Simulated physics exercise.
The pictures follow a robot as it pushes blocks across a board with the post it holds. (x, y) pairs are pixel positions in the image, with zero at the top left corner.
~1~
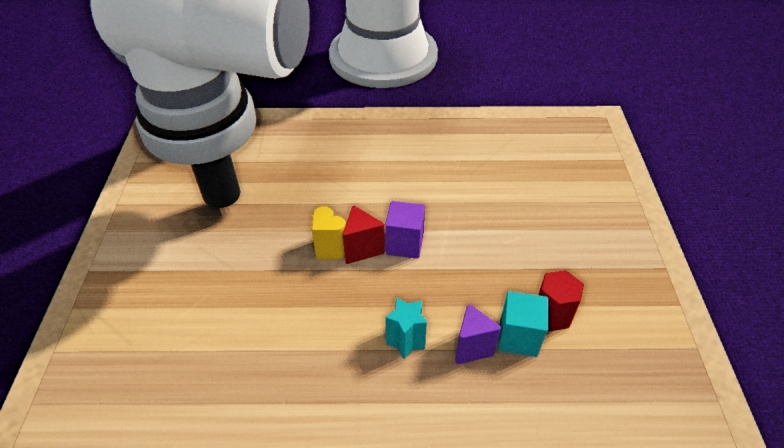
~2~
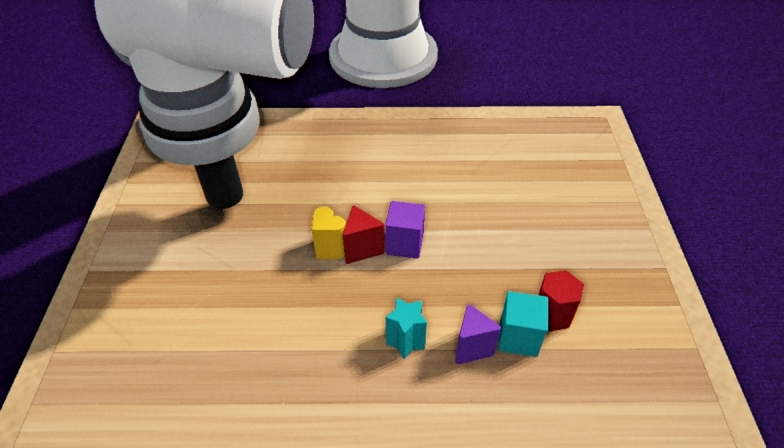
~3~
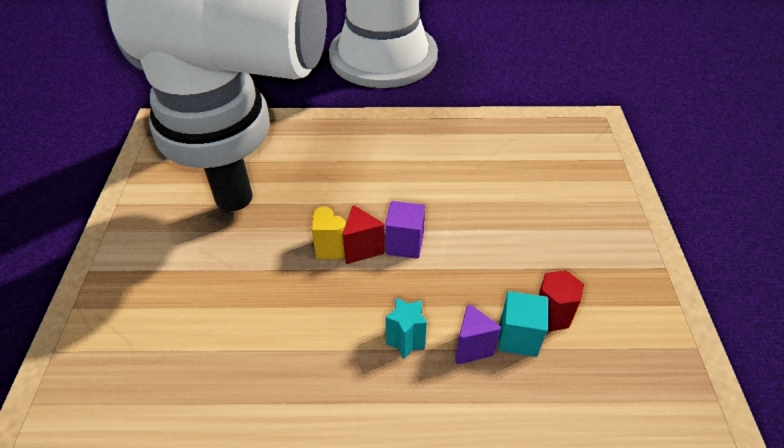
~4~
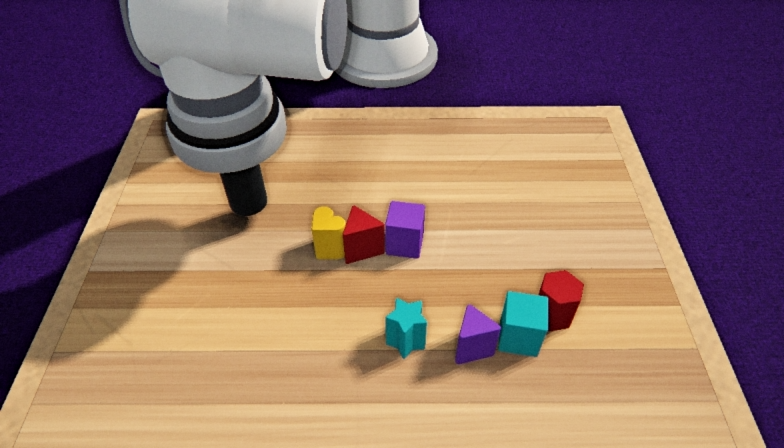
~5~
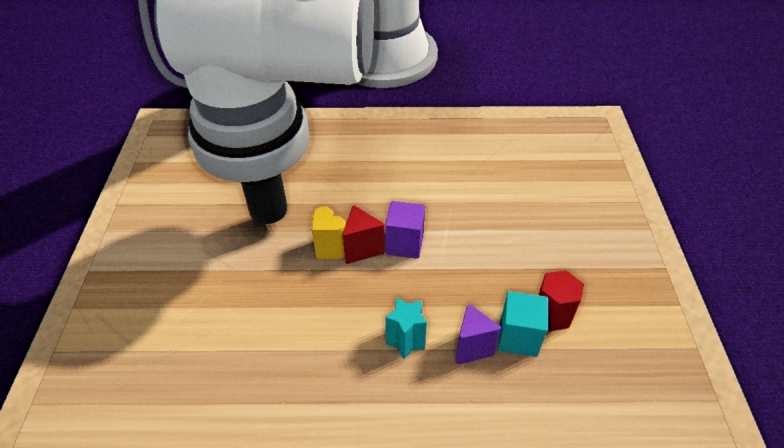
On a wooden board, a robot arm moves its black post rightward toward a yellow heart-shaped block, the coloured blocks staying still.
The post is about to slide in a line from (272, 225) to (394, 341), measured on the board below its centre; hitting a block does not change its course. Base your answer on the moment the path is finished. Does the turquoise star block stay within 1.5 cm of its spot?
I'd say no.
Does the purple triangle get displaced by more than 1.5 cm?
Going by the path, no.
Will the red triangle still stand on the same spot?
I believe not.
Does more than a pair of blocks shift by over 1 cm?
Short answer: Yes.
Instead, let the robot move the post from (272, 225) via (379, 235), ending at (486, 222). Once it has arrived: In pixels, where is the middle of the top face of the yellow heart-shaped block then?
I predict (352, 233).
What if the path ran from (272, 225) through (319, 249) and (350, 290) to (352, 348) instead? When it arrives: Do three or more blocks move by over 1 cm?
That would be a yes.
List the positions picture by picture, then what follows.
Tip of the post (222, 197), middles of tops, yellow heart-shaped block (326, 219), red triangle (360, 221), purple square piece (405, 215), turquoise star block (407, 314), purple triangle (477, 323), in the first frame.
Post (225, 197), nothing pushed, in the second frame.
Post (234, 200), nothing pushed, in the third frame.
Post (249, 204), nothing pushed, in the fourth frame.
Post (269, 212), yellow heart-shaped block (326, 219), red triangle (360, 221), purple square piece (405, 215), turquoise star block (407, 314), purple triangle (477, 323), in the fifth frame.
On the path given first. One third of the way, post (307, 247); yellow heart-shaped block (339, 227), turned 15° anticlockwise; red triangle (373, 225); purple square piece (413, 215), turned 20° anticlockwise.
Two thirds of the way, post (348, 286); yellow heart-shaped block (355, 234), turned 40° anticlockwise; red triangle (392, 227); purple square piece (421, 215), turned 50° anticlockwise.
At the end, post (394, 329); yellow heart-shaped block (355, 234), turned 40° anticlockwise; red triangle (392, 227); purple square piece (421, 215), turned 50° anticlockwise; turquoise star block (429, 329); purple triangle unmoved.
